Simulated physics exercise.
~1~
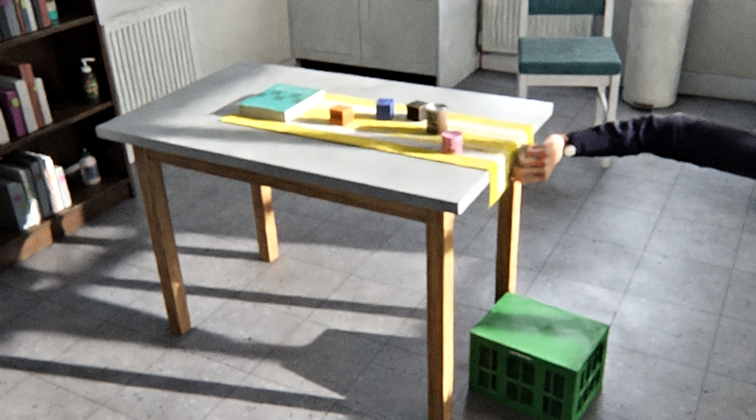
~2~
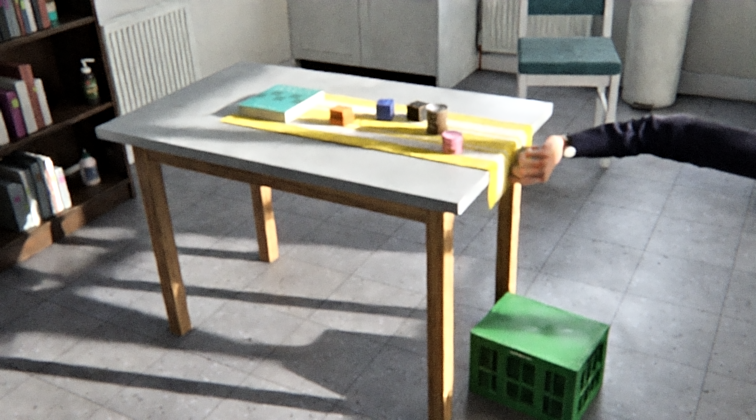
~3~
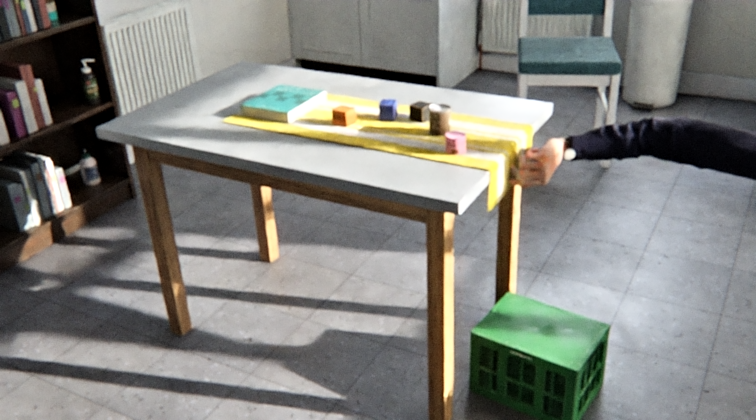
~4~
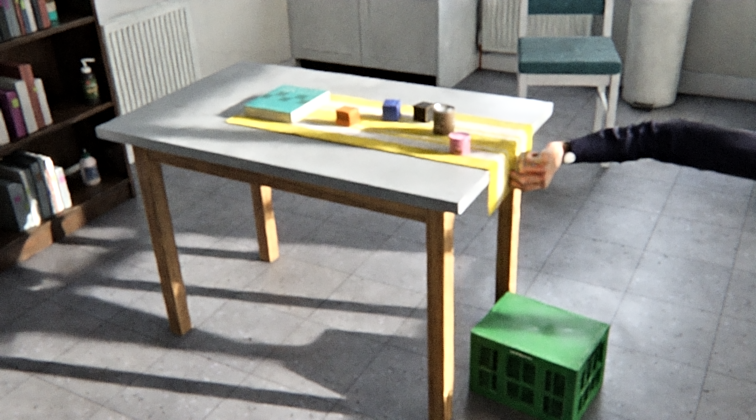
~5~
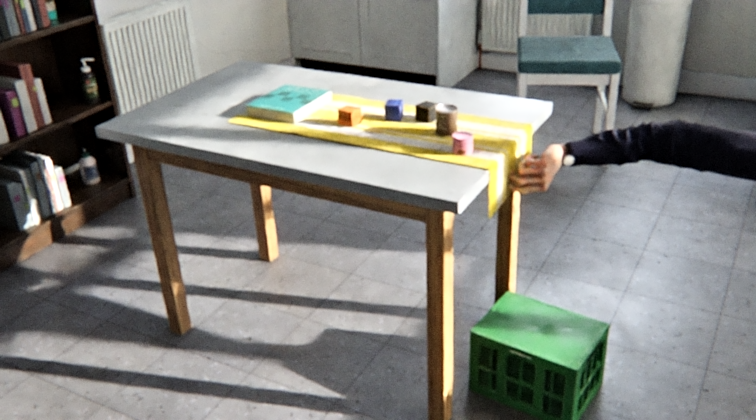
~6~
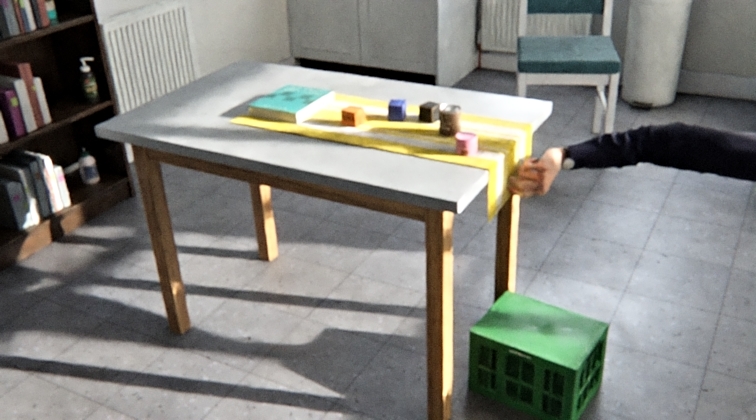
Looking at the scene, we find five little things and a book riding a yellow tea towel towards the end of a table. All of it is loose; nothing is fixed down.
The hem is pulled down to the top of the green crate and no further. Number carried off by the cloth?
Just four fall.
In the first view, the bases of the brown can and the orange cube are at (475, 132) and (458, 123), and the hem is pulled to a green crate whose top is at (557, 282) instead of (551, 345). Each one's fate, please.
Result: Brown can gone, orange cube gone.
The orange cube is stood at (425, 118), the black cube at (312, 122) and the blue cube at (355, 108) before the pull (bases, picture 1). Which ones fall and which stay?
The orange cube tumbles off; the black cube remains up; the blue cube does not fall.
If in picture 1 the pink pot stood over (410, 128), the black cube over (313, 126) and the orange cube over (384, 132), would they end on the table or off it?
Here's how it goes: The pink pot leaves the top, the black cube remains in place and the orange cube leaves the top.
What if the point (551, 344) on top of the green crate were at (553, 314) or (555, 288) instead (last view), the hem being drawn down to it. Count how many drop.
It comes to 3 and 2 over the edge.
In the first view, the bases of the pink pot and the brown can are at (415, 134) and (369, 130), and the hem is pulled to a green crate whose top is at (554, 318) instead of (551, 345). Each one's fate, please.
Final state: The pink pot is no longer up, the brown can is still in place.
Early on, hem near (510, 229); pink pot gone.
Midway, hem near (509, 277); pink pot and brown can gone.
Near the end, hem on the crate; pink pot, brown can, black cube and blue cube gone.
Finally, hem on the crate; pink pot, brown can, black cube and blue cube gone. It carries off four.
